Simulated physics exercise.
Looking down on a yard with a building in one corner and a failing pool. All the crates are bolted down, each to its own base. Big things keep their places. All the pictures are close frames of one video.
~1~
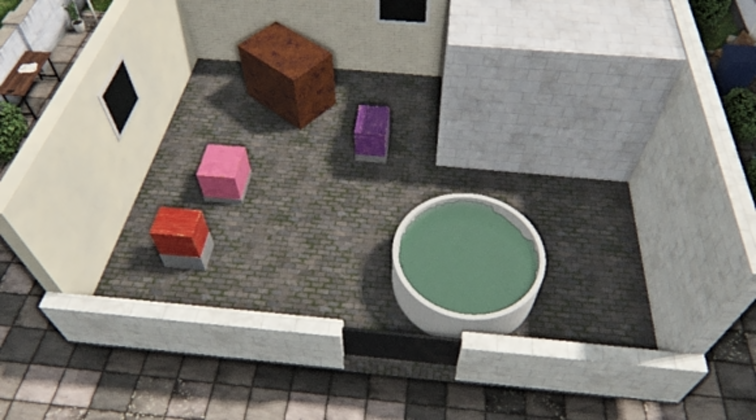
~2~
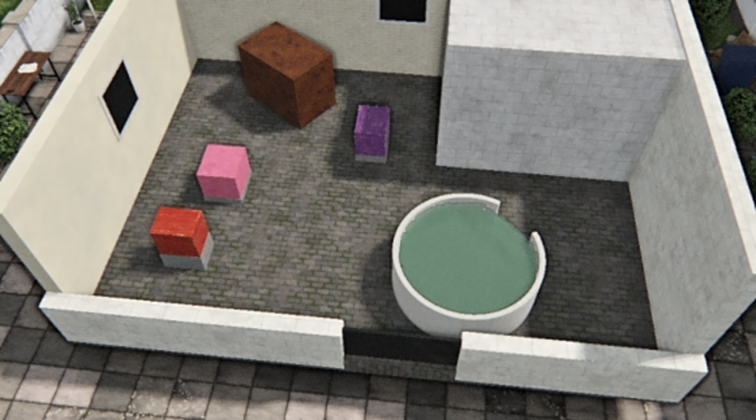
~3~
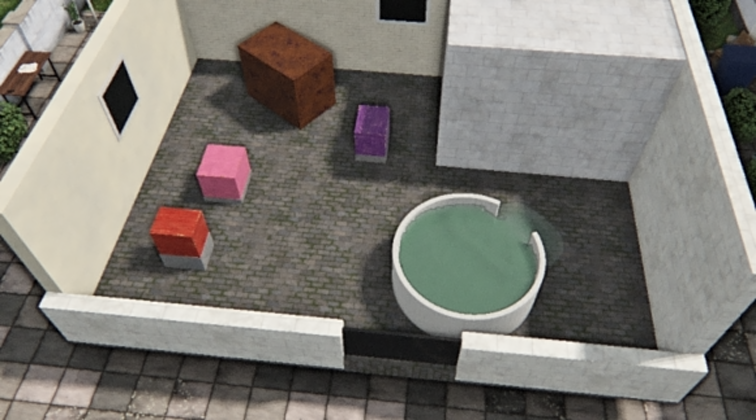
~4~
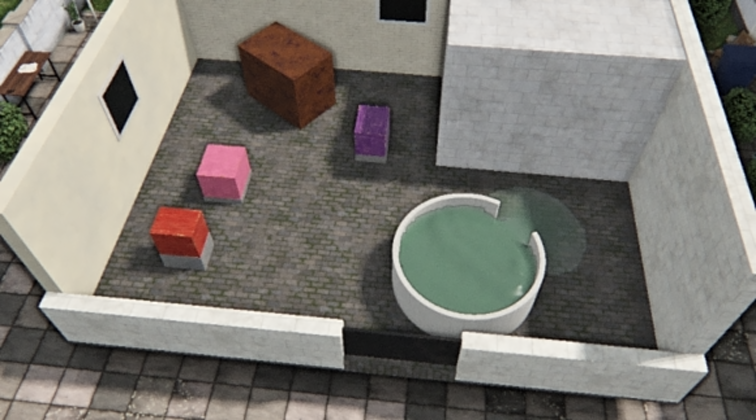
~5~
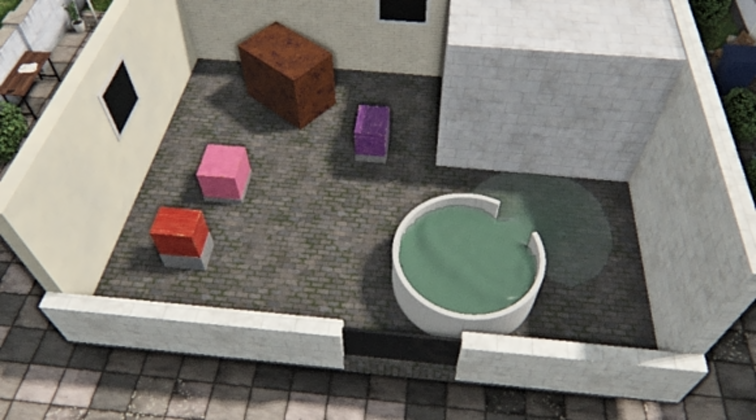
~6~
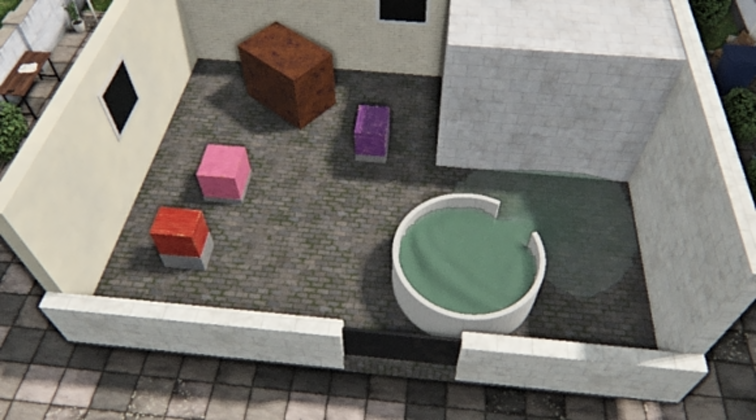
Green water in a round white pool sat still until a gap opened in the rim's far right side, then poured out and spread across the dark paving toward the right wall and white building.
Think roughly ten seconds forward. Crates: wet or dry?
Purple crate, dry; red crate, dry; pink crate, dry.
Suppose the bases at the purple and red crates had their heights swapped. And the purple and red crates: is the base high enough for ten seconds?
In that case the purple one is left dry and the red one is left dry.
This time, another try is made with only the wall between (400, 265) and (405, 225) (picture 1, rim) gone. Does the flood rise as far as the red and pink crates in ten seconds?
Red stays untouched; pink gets drenched.
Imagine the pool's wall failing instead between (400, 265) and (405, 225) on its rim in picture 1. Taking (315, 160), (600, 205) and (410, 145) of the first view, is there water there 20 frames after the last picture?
Spot one: Reached by the flood. Spot two: Spared by the leak. Spot three: Spared by the leak.
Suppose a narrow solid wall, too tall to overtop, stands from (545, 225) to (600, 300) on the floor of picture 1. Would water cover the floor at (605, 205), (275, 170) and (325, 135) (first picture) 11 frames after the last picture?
One by one: Soaked, spared, spared.
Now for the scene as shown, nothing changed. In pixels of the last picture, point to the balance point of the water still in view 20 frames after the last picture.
I'd put my finger on (522, 262).
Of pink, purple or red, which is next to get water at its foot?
I'd pick the one in purple.
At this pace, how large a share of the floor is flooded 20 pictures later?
Near 35 in a hundred.
A moment on, water covers 15 % of the floor; the purple crate not reached, the red crate not reached, the pink crate not reached.
Next, water covers 20 % of the floor; the purple crate water round its plinth, the red crate not reached, the pink crate not reached.
Then, water covers 35 % of the floor; the purple crate water round its plinth, the red crate not reached, the pink crate not reached.
Later, water covers 55 % of the floor; the purple crate water round its plinth, the red crate water round its plinth, the pink crate water round its plinth.
In the end, water covers 75 % of the floor; the purple crate stayed above the water, the red crate stayed above the water, the pink crate stayed above the water.
